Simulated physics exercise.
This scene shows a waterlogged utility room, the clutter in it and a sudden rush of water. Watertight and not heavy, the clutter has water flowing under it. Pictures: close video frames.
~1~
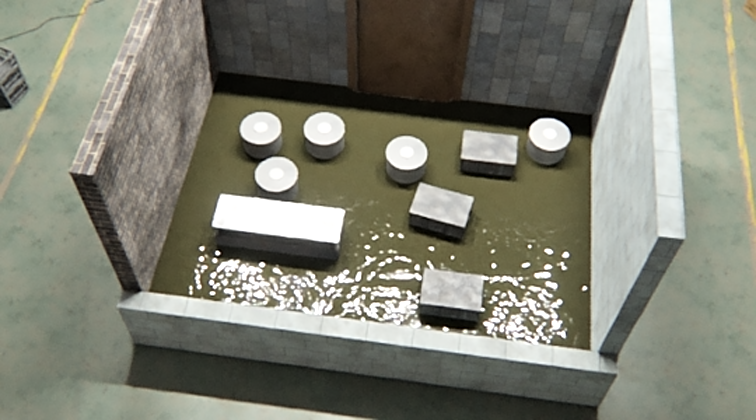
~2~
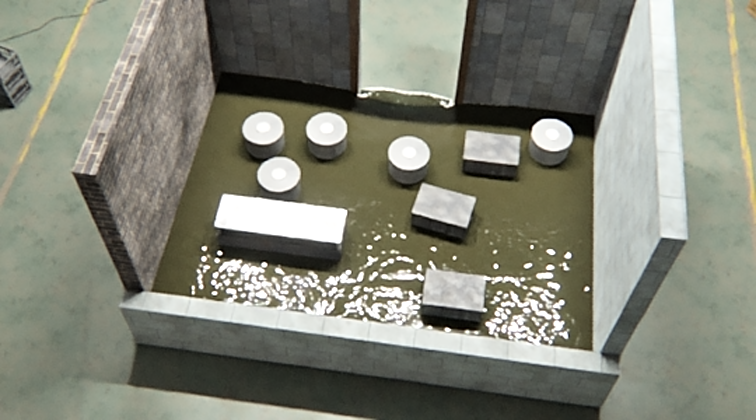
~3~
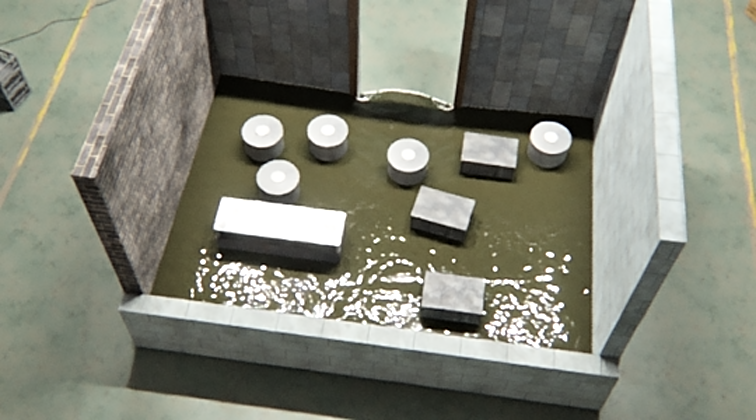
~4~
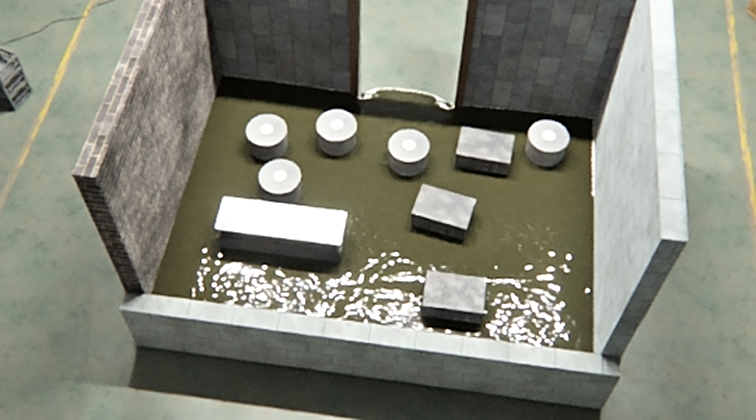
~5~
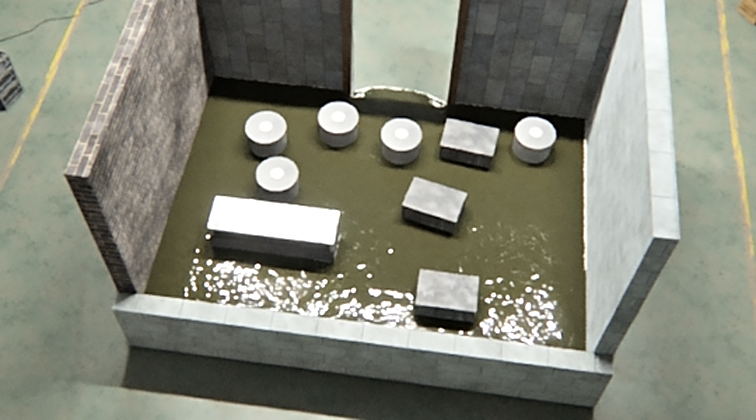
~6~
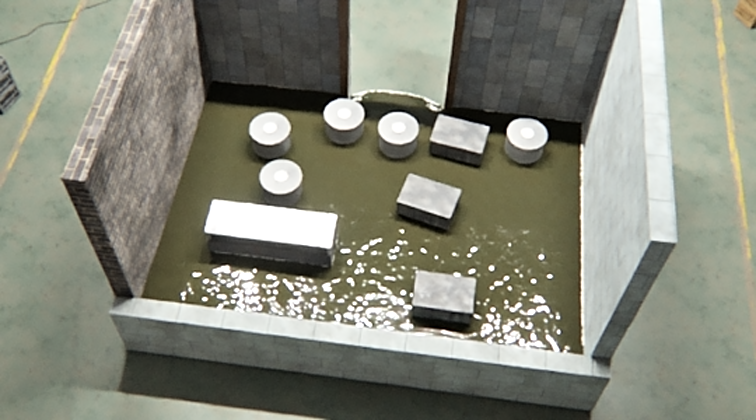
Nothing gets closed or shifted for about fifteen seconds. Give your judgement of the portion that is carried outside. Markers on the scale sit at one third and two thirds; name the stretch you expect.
The stretch from two thirds up.
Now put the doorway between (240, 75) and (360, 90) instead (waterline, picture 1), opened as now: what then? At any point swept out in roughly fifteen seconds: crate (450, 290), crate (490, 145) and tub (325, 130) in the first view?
Remains, swept away, swept away.
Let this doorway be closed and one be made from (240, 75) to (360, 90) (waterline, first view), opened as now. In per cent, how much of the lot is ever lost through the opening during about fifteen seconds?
That comes out at 90 in a hundred.
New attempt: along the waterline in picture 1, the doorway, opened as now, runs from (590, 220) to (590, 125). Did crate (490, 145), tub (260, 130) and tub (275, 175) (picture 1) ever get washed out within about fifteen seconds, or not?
Taken in that order, the answers are swept away, not lost, not lost.
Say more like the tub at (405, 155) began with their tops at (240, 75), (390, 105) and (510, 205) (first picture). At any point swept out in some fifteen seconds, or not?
In order, the first is escaping, the second escaping, the third escaping.
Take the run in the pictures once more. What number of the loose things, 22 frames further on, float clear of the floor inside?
2.
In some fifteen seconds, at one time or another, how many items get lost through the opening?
By my reckoning the answer is 7.
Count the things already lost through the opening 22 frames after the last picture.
The number comes to 6.
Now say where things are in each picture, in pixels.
A tub at (407, 153), afloat; a tub at (324, 128) floats; 0 of 8 have shifted, in the first frame.
A tub at (409, 153), afloat; a tub at (327, 129), afloat; 0 of 8 have shifted, in the second frame.
A tub at (408, 155) floats; a tub at (328, 131), afloat, close to its start; 0 of 8 have shifted, in the third frame.
A tub at (409, 145), afloat, close to its start; a tub at (337, 125), afloat, close to its start; 3 of 8 have shifted, in the fourth frame.
A tub at (402, 134) floats, close to its start; a tub at (338, 117), afloat, close to its start; 7 of 8 have shifted, in the fifth frame.
A tub at (399, 128) floats, a stride from its start; a tub at (344, 114), afloat, a stride from its start; 7 of 8 have shifted, in the sixth frame.
A moment on, 0 of 8 are out; 8 afloat.
Next, 3 of 8 are out; 5 afloat.
Later, 6 of 8 are out; 2 afloat.
In the end, 7 of 8 are out; 1 afloat.
